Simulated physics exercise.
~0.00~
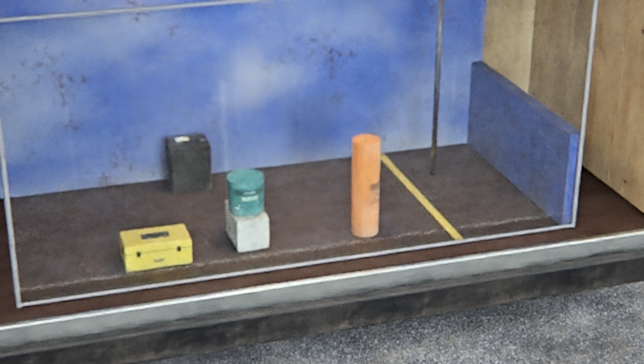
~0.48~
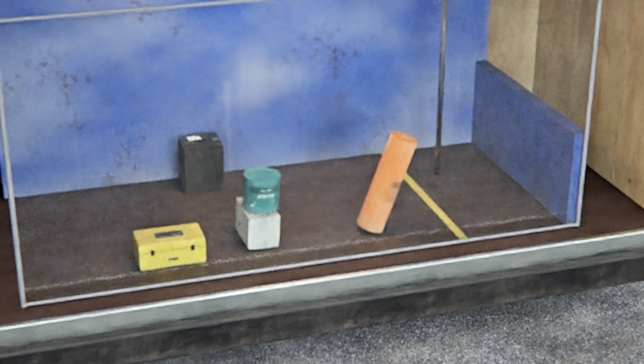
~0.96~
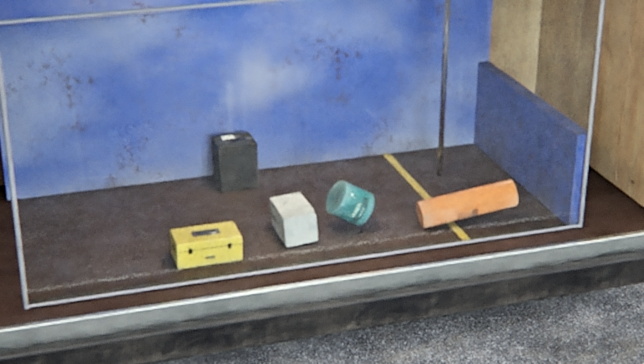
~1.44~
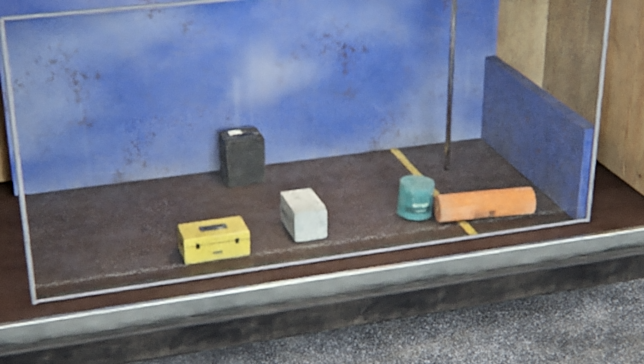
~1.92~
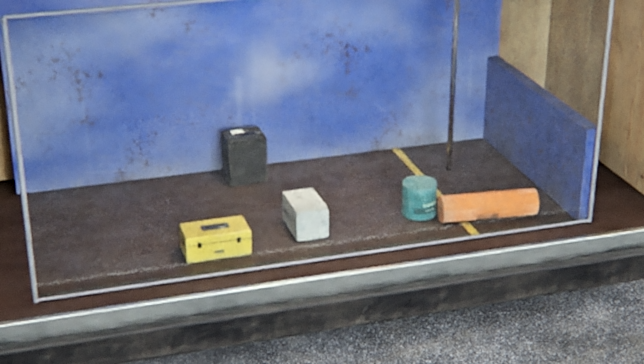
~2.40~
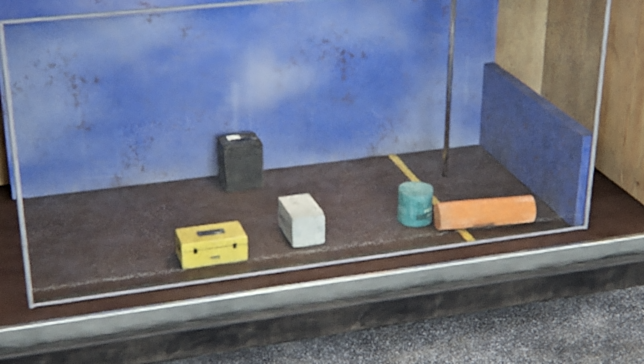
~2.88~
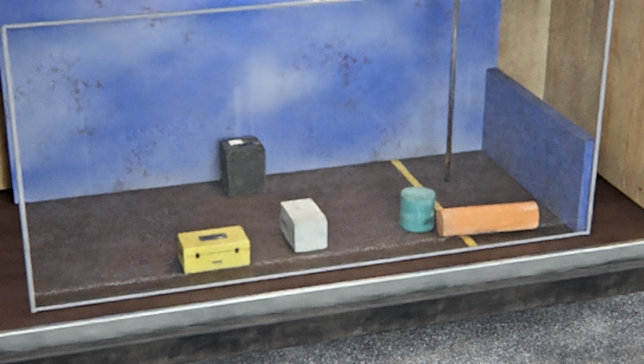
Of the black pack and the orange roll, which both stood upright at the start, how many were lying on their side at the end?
Only one of them, the orange roll, was lying on its side at the end.
